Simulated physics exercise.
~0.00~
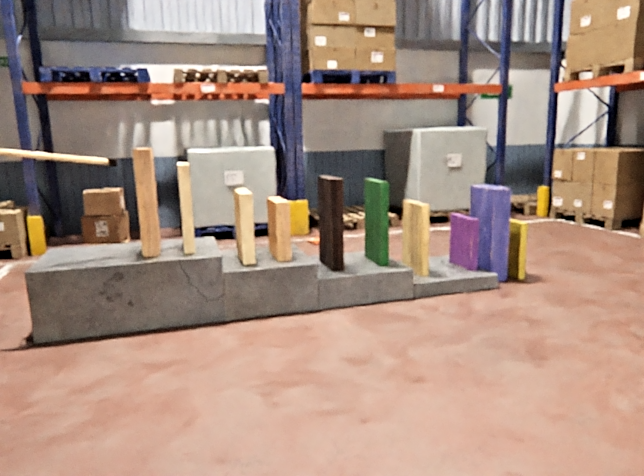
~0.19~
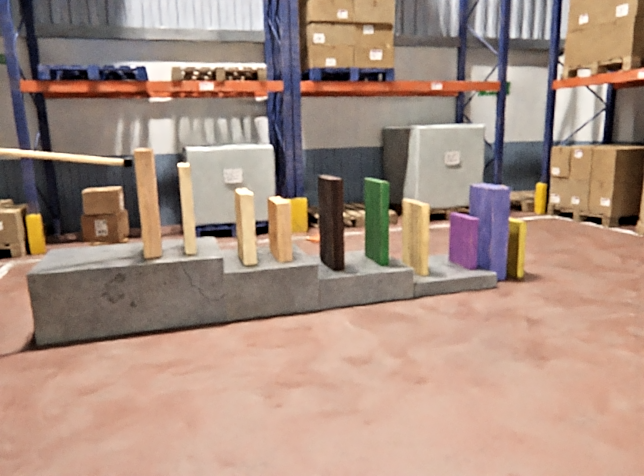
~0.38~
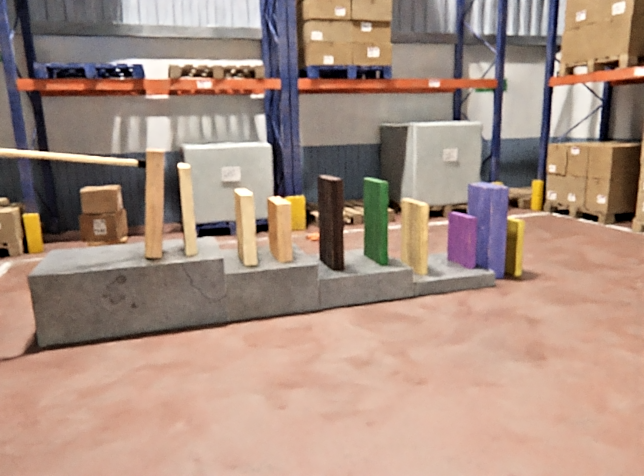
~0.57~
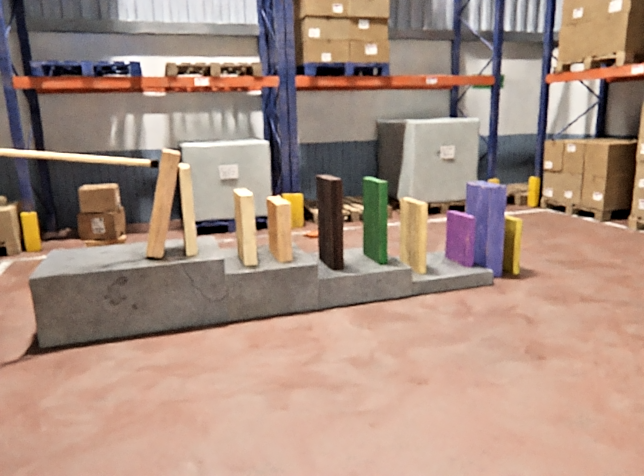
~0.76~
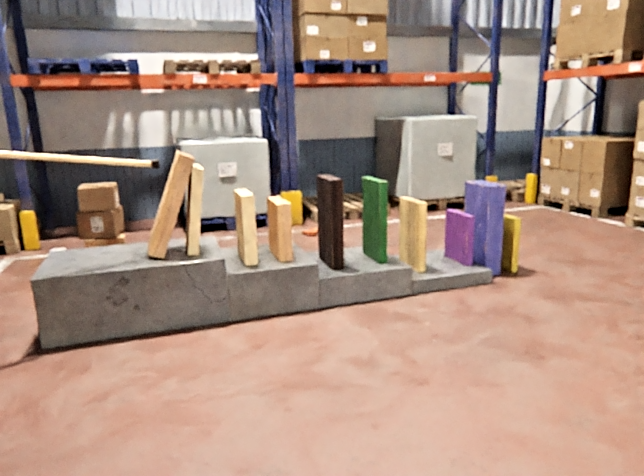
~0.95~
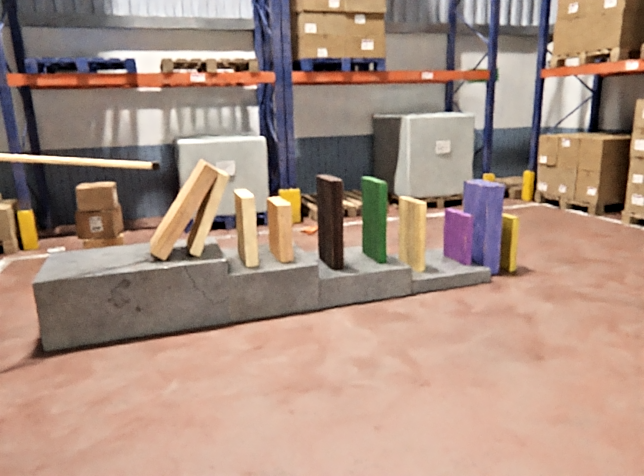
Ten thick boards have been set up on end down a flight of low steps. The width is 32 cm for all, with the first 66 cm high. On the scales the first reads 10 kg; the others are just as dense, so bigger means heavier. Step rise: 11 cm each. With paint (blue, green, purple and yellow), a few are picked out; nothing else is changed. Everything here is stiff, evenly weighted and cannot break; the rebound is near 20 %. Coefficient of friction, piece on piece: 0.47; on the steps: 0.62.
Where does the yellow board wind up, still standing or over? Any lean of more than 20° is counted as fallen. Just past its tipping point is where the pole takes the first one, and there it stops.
Casualty.
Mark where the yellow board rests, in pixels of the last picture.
Look around pixel (525, 259) in the last frame.
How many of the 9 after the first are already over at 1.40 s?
Count at that instant: 3.
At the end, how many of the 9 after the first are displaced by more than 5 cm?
The shifted count is 9.
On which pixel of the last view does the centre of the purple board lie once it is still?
Its centre finishes around pixel (485, 244) in the last picture.
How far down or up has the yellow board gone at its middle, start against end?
Its middle finishes around 20 cm lower.
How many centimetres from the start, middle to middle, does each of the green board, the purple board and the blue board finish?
Green 40, purple 30, blue 50.
After 1.40 s, 3 of the 9 other boards over; yellow board unmoved.
After 2.16 s, 8 of the 9 other boards over; yellow board leaning 9°; green board lying flat.
At rest (3.0 s), 9 of the 9 other boards over; yellow board lying flat; green board lying flat; blue board lying flat. Not one is left standing. As the last picture would show them, middles, yellow board near (525, 259), green board near (415, 249).
